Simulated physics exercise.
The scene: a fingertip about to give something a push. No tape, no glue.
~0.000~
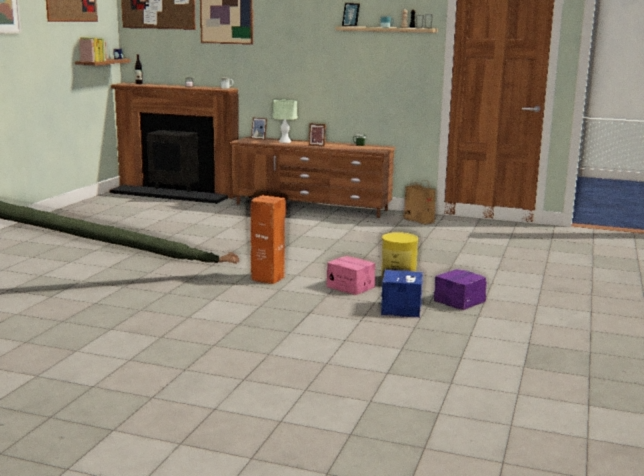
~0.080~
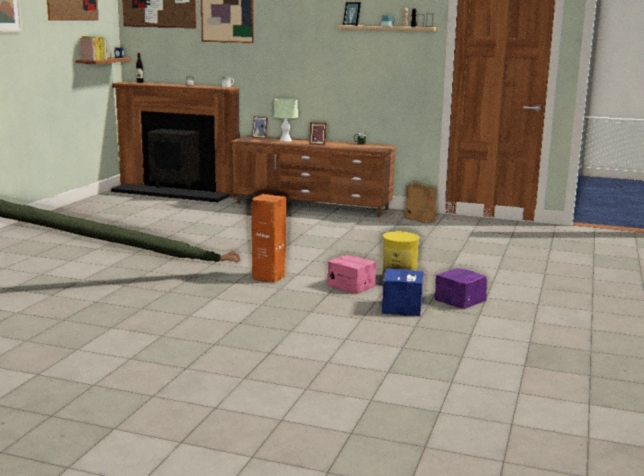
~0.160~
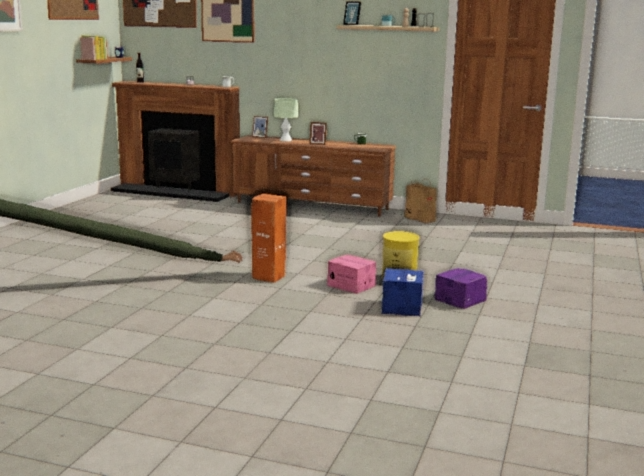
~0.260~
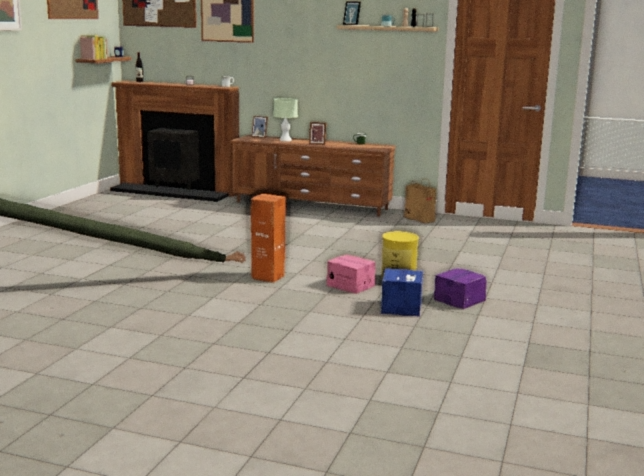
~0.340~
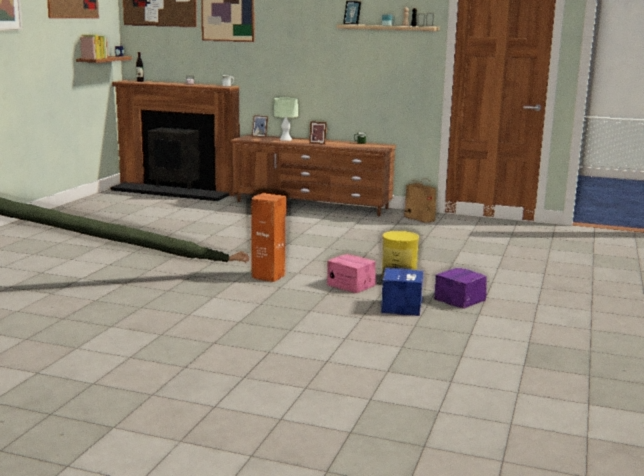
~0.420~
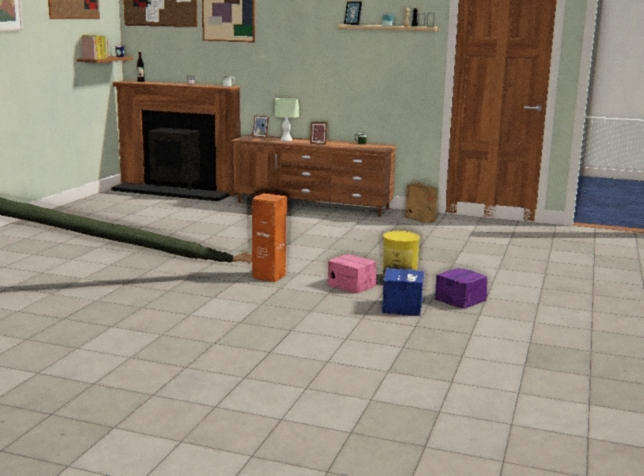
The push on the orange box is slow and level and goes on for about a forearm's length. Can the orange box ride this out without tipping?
The orange box keeps standing.
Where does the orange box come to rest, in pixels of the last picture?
Near (314, 244).
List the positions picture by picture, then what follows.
The first picture shows orange box (268, 240).
The second picture shows orange box (269, 239).
The third picture shows orange box (269, 238).
The fourth picture shows orange box (268, 238).
The fifth picture shows orange box (268, 238).
The sixth picture shows orange box (269, 238).
After 0.72 s, orange box shifted a little near (276, 238).
After 1.02 s, orange box shifted about its own width near (288, 240).
After 1.32 s, orange box shifted about its own width near (300, 242).
After 1.62 s, orange box shifted well along near (312, 243).
In the end (2.4 s), moved from the start, orange box. At the end, from the last picture's camera, orange box near (314, 244).
